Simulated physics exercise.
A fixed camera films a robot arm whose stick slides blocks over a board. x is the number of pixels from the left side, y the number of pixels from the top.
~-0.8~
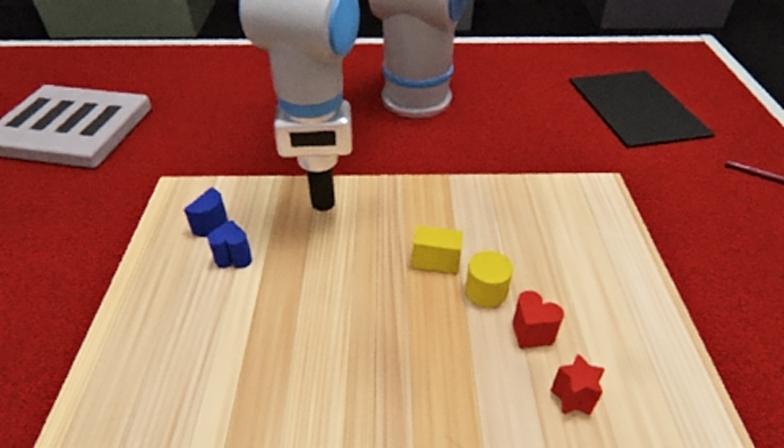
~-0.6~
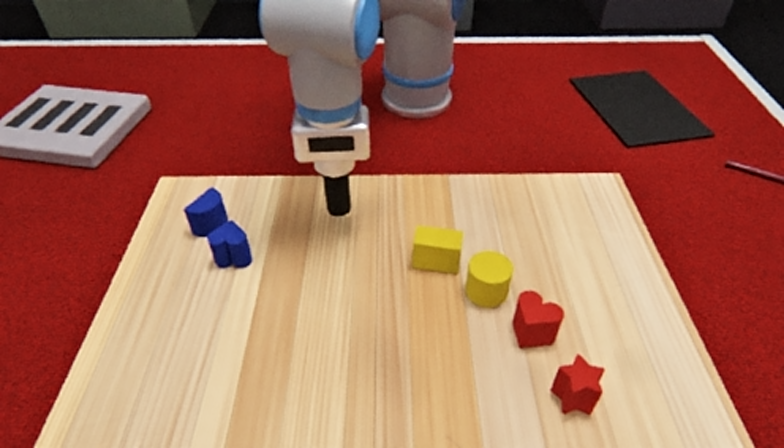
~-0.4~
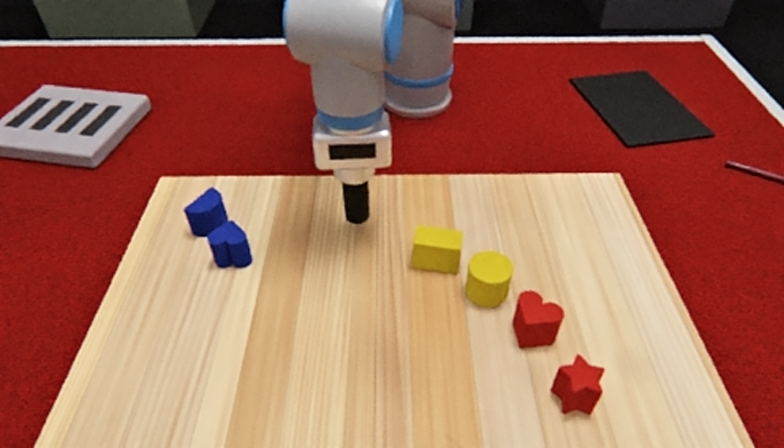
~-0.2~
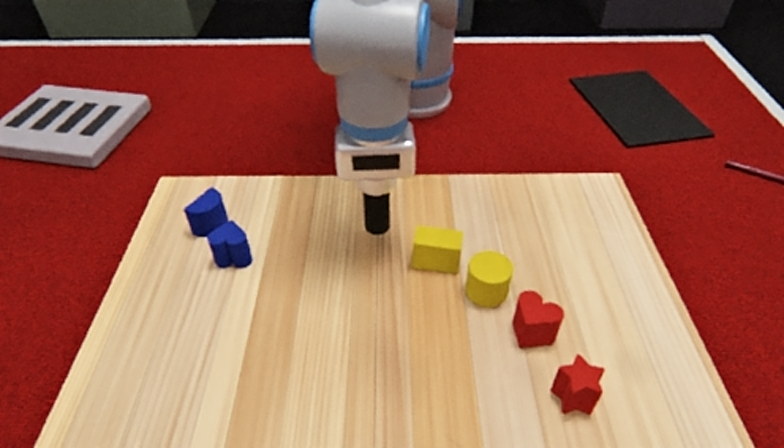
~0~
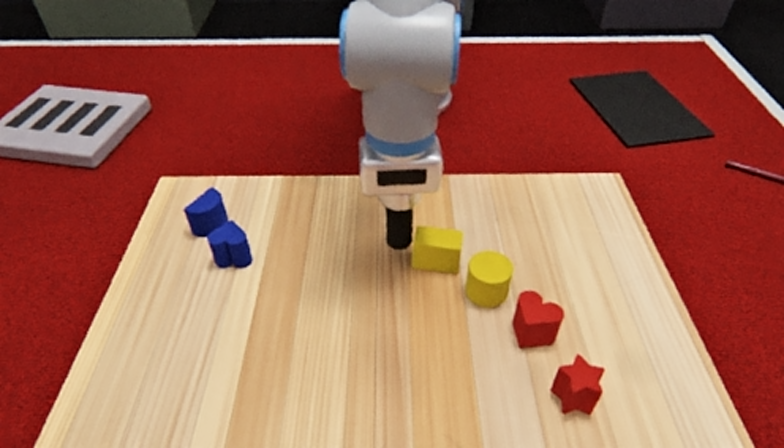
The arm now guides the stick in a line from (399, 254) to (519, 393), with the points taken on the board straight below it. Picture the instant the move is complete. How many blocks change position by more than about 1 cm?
There will be one block that moves more than 1 cm.
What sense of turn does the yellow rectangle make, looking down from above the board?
From overhead, the rotation is counterclockwise.
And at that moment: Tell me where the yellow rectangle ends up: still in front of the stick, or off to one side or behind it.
In the end it is beside or behind the stick.
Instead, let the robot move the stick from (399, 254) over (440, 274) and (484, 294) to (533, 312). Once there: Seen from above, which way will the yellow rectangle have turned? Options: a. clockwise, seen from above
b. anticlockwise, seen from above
The answer is b.
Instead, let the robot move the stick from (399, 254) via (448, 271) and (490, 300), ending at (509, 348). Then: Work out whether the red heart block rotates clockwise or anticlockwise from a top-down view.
Direction: Clockwise.
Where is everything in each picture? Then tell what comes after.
The first frame shows lower end of the stick at (323, 203), tops of blocks, yellow rectangle at (439, 237), yellow circle at (491, 266).
The second frame shows stick at (339, 209), blocks as before.
The third frame shows stick at (357, 216), blocks as before.
The fourth frame shows stick at (378, 226), blocks as before.
The fifth frame shows stick at (399, 241), yellow rectangle at (439, 237), yellow circle at (491, 266).
What follows on the original path. One third of the way, stick at (436, 281); yellow rectangle at (459, 244), turned 40° anticlockwise.
Two thirds of the way, stick at (477, 326); yellow rectangle at (459, 244), turned 40° anticlockwise.
At the end, stick at (523, 381); yellow rectangle at (459, 244), turned 40° anticlockwise; yellow circle not moved.
